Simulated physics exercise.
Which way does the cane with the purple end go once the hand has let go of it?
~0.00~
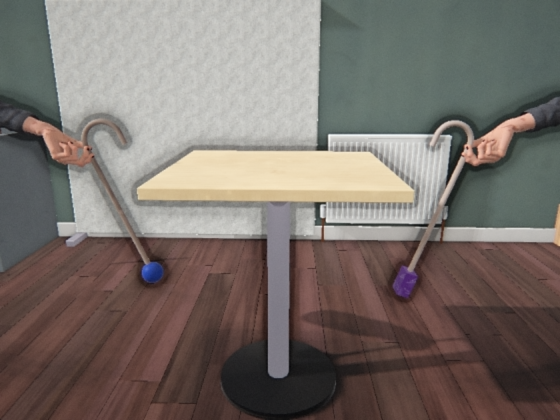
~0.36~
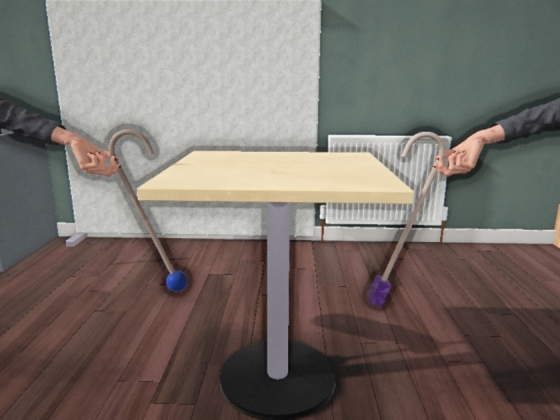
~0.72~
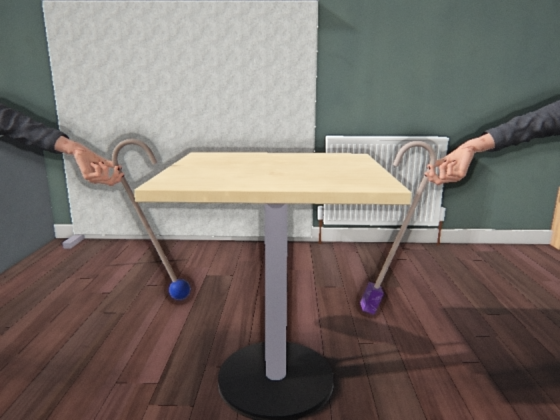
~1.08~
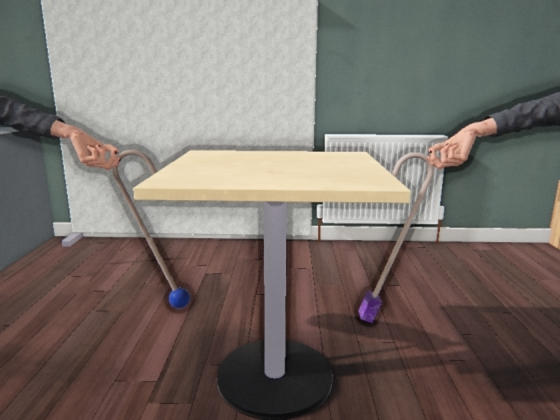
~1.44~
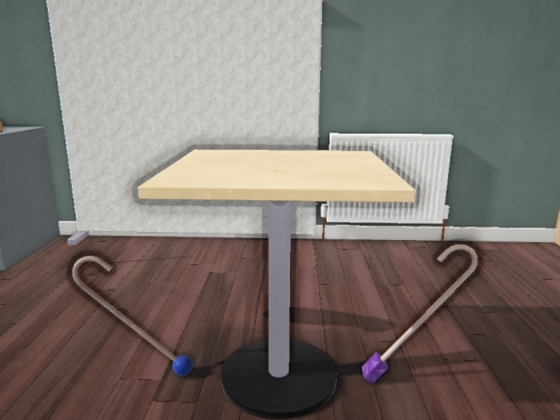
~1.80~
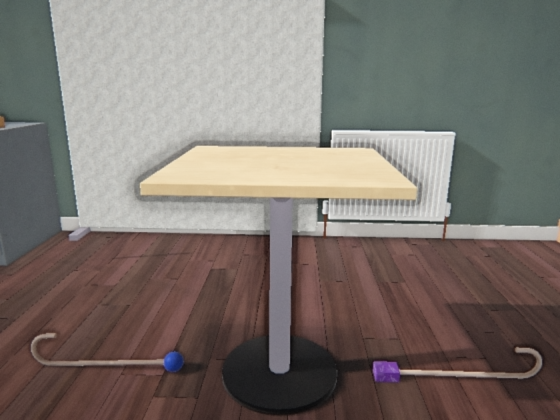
It moves down, dropping from the table's right edge to the floor.
